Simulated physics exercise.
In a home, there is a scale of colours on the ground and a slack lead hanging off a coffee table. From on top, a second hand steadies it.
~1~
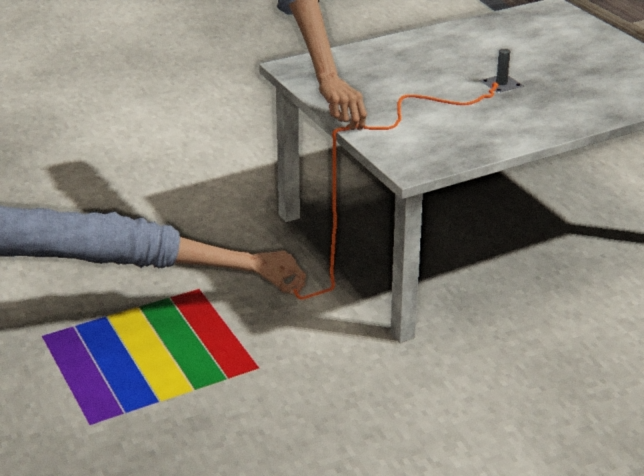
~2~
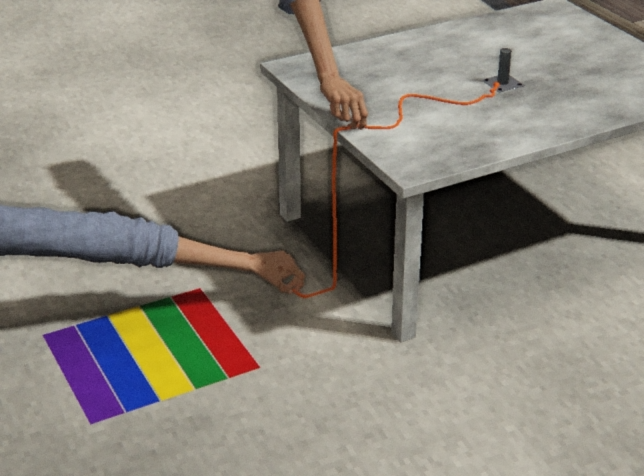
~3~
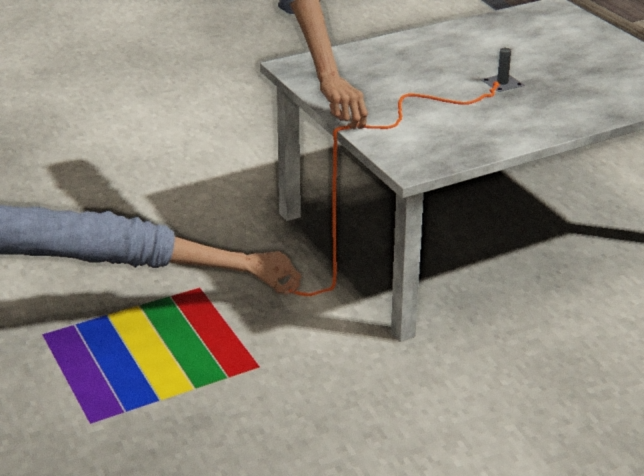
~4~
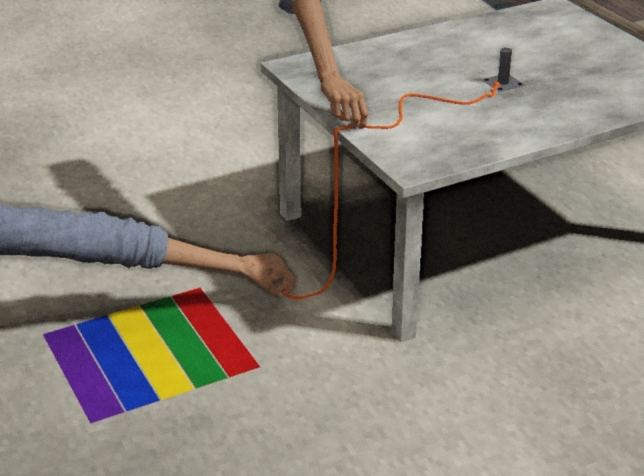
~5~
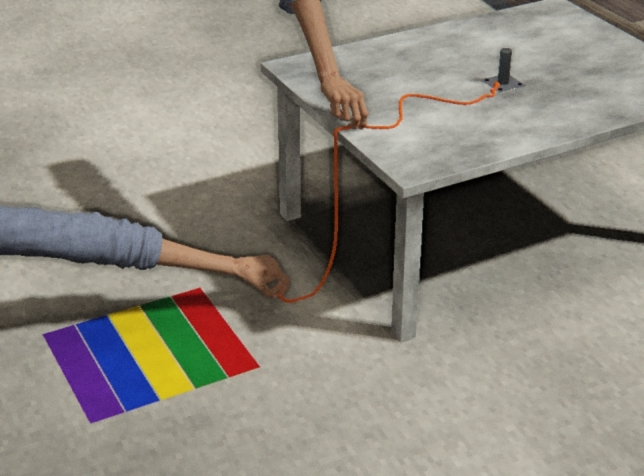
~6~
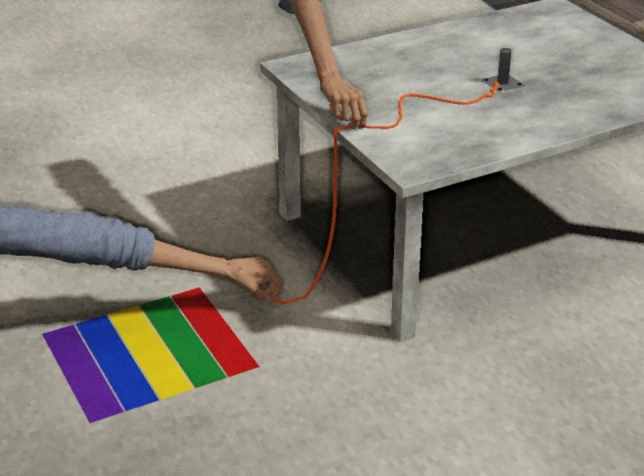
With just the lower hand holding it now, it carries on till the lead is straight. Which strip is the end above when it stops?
The blue one.
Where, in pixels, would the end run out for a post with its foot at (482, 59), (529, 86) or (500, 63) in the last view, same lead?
First try about (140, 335), second about (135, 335), third about (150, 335).
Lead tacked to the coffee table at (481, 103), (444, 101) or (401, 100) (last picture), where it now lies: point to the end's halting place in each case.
First try (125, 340), second try (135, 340), third try (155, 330).
A little later, end near (166, 328); over green.
Next, end near (132, 339); over yellow.
When it is tight, end near (111, 345); over blue. It halts on the blue strip.
